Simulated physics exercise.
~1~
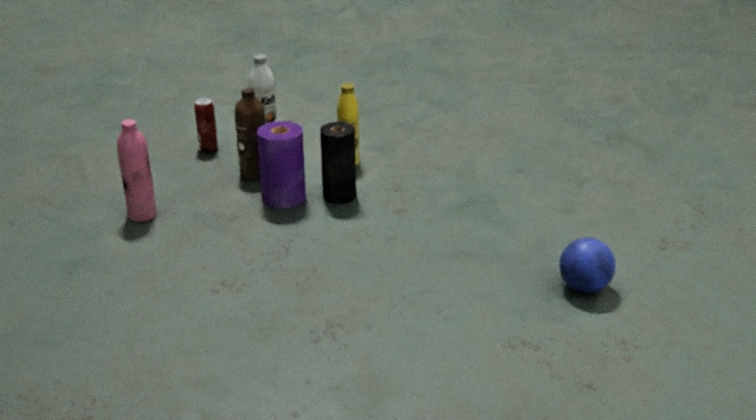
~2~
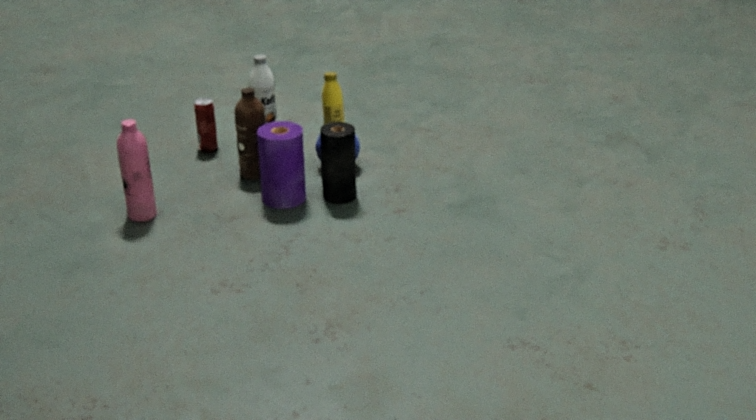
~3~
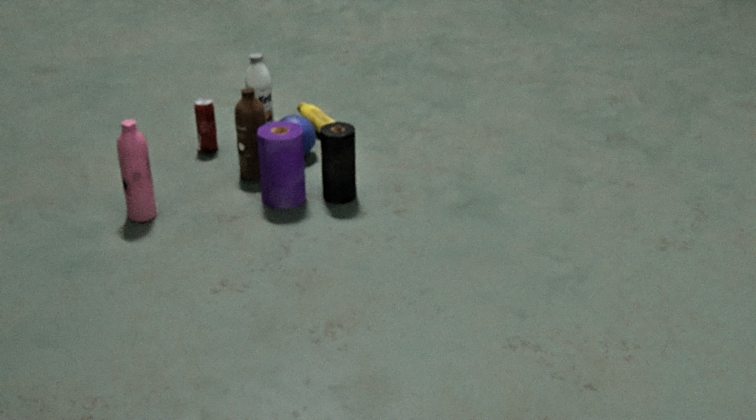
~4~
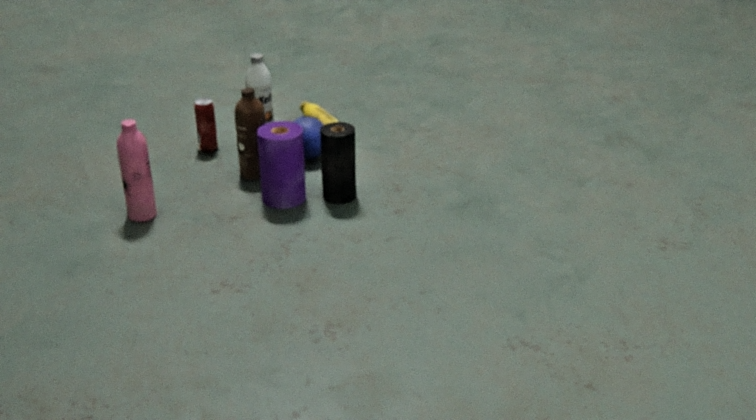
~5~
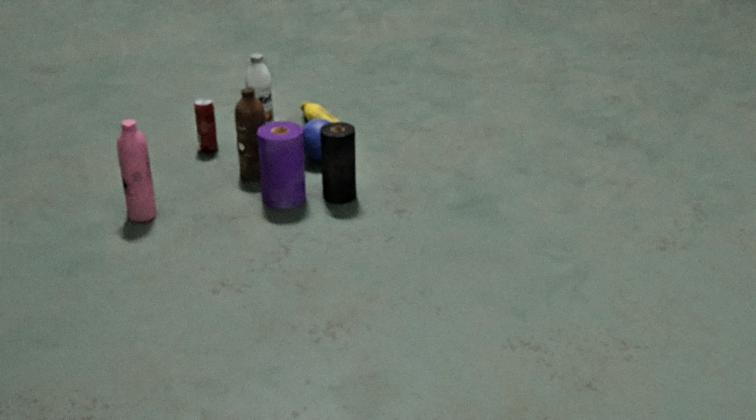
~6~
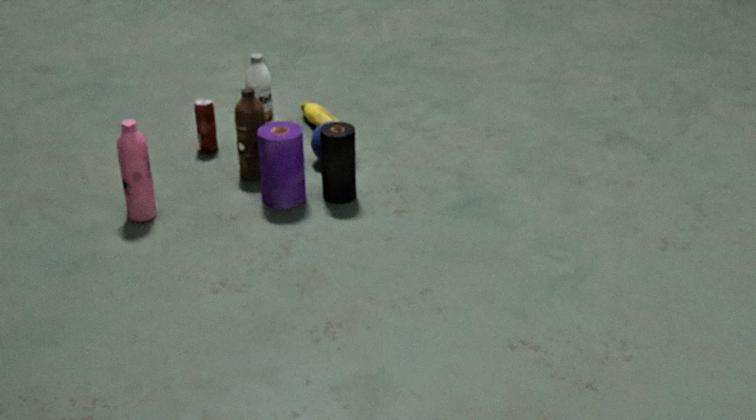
A purple roll stood among bottles, a red can and a black roll as a blue ball rolled left behind the black roll, knocked over the yellow bottle, then drifted slightly back right, leaving the others standing.
